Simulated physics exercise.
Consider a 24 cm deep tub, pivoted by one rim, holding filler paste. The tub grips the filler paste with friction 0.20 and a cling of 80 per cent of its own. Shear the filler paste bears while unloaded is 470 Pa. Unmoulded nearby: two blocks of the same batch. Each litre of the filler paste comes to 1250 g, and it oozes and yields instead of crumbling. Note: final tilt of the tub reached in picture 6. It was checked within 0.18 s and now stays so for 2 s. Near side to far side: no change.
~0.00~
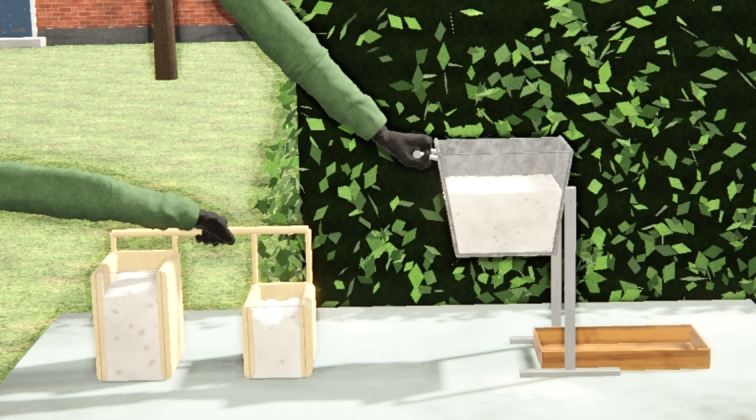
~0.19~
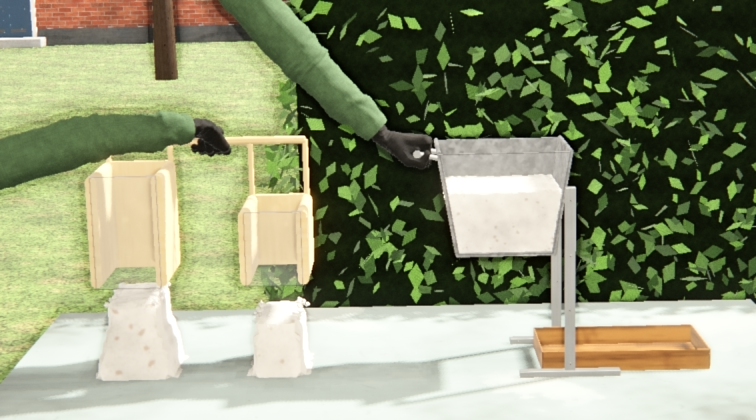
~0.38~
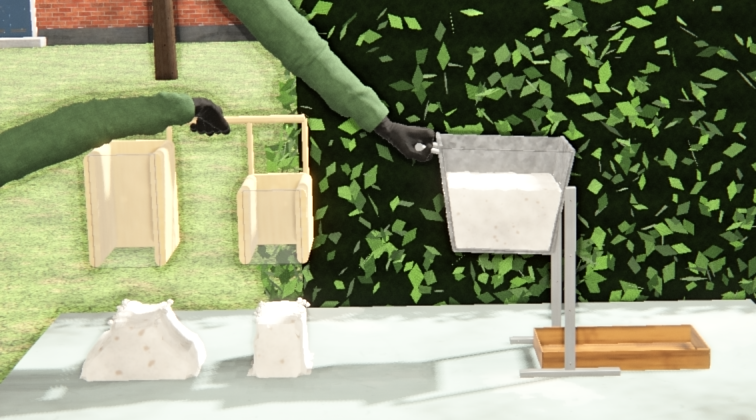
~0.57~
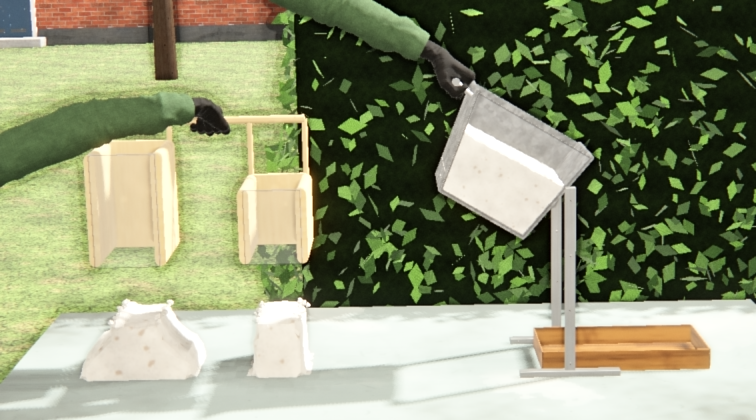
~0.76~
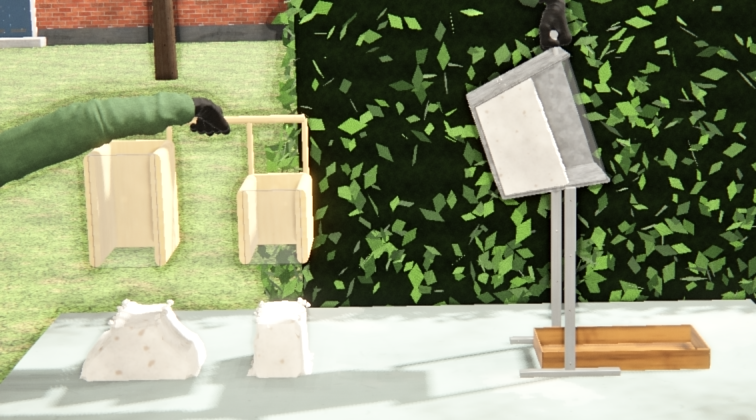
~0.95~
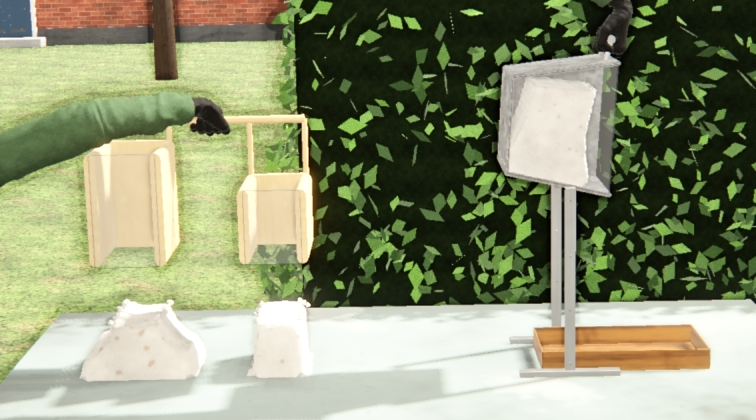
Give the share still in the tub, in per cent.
41 %.
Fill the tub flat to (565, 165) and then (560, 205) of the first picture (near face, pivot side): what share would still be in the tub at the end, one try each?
First try 30 per cent, second try 55 per cent.
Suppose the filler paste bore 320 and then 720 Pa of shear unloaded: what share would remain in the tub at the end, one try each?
In turn about 35 %, 55 %.
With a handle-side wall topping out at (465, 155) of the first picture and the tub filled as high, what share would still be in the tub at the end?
In that case close to 55 %.
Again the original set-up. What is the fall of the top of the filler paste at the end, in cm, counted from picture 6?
About 15 cm.
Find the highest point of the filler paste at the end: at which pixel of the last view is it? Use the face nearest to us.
I'd say it peaks at roughly (552, 150) in the last picture.
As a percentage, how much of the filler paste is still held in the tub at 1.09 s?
The tub holds around 85 % of the load then.
By 1.09 s, the tub is at 94 degrees and holds 86 %.
By 1.26 s, the tub is at 94 degrees and holds 46 %.
By 1.43 s, the tub is at 94 degrees and holds 41 %.
By 1.60 s, the tub is at 94 degrees and holds 41 %.
By 2.95 s, at the end, the tub is at 94 degrees and holds 41 %.
